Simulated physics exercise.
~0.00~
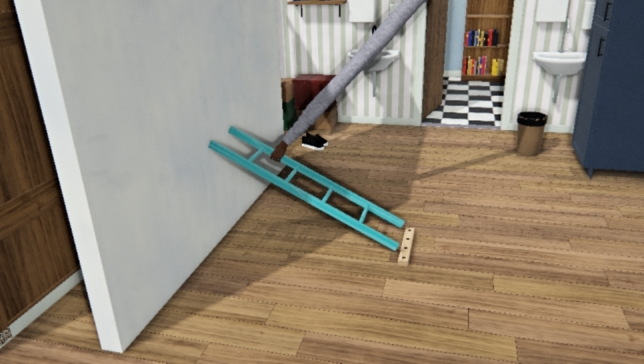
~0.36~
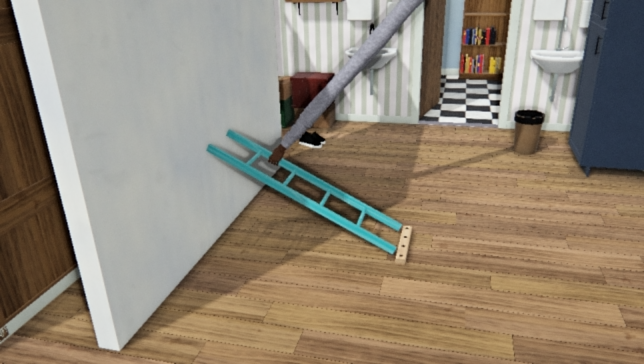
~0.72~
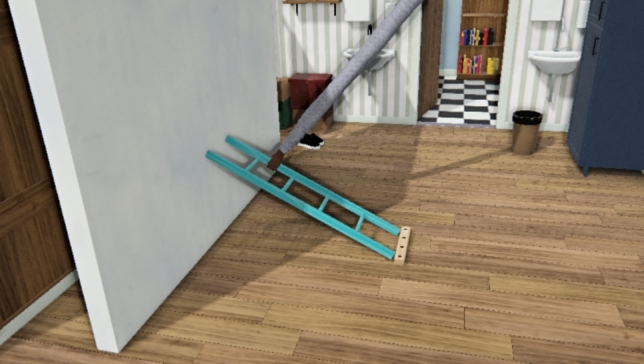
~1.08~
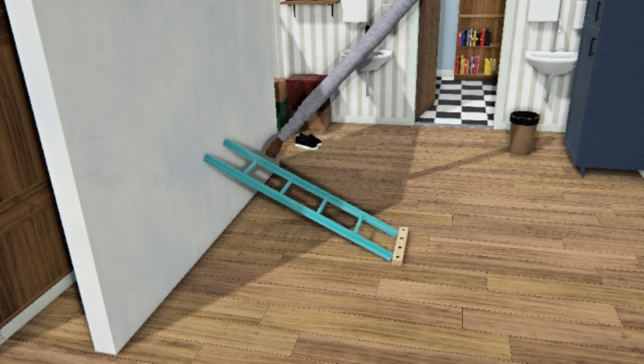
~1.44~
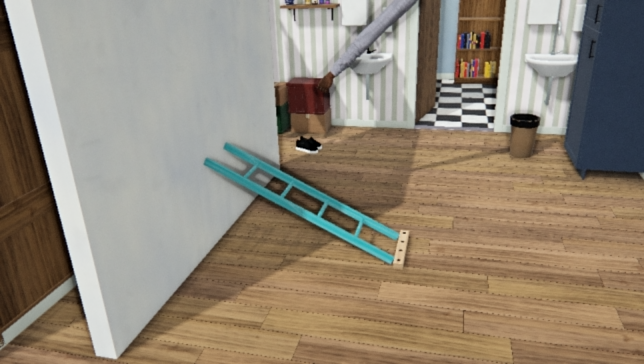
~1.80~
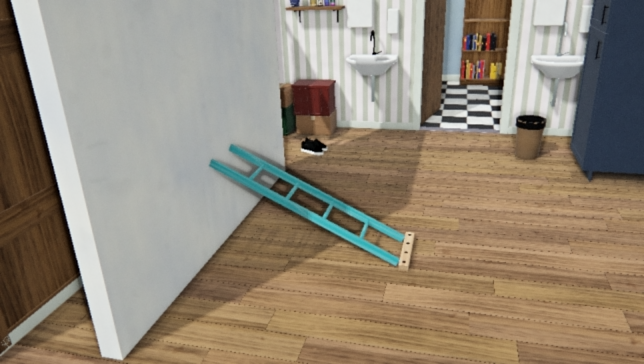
The clip opens on a turquoise ladder leaning at a low angle against a pale wall on the left, its foot by a small wooden batten on the plank floor. A long grey arm reaches down from the top and holds the ladder near its upper end. With the view swaying slightly, the ladder settles downward a little under the hand. The hand then lets go and draws back toward the upper right, leaving the view. The ladder stays leaning against the wall, at rest, with its foot still at the batten.
